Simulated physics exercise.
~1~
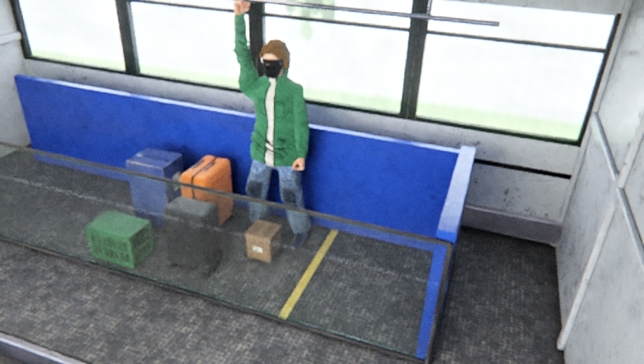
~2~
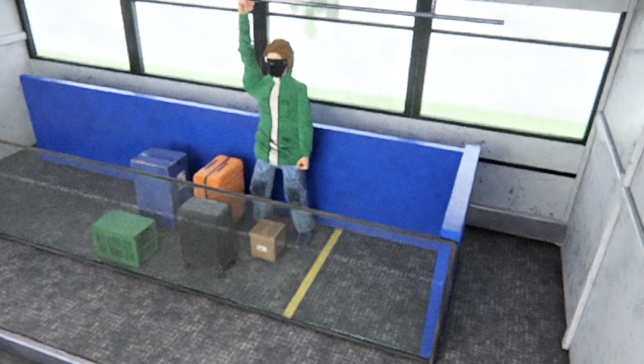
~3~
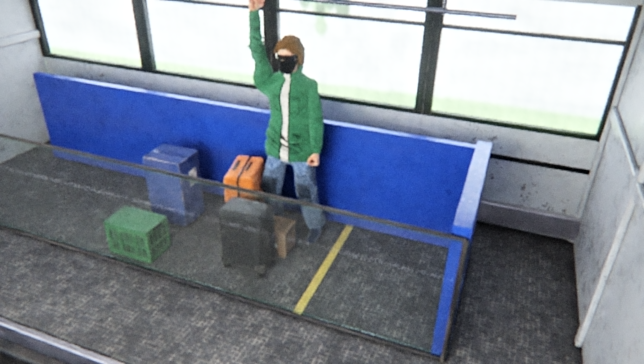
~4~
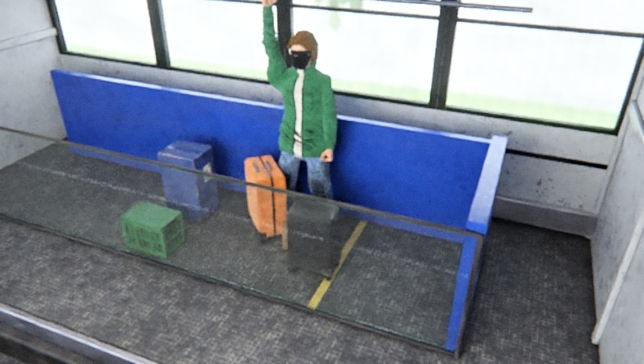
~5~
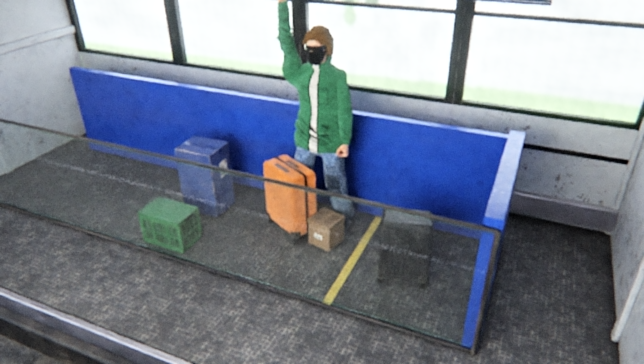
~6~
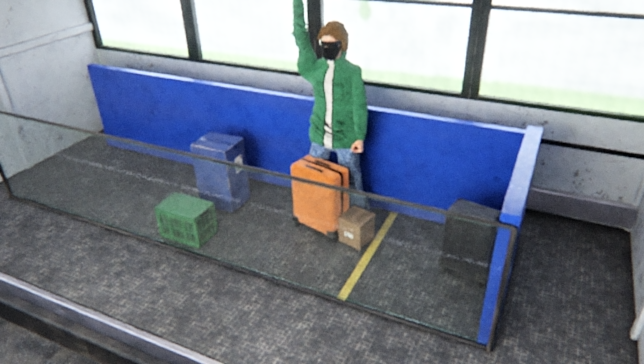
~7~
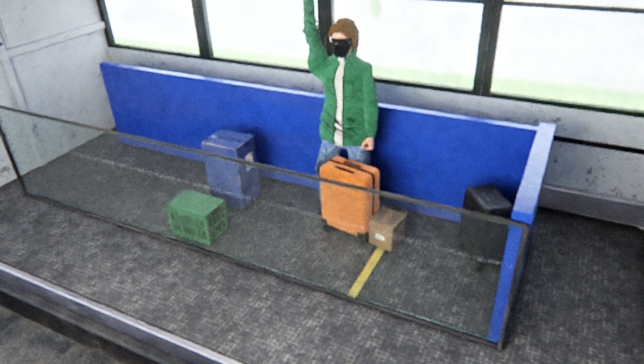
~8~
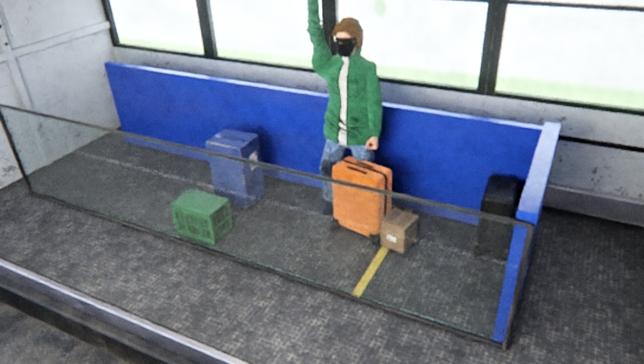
A black case slides right past the yellow line, while an orange suitcase stops short.
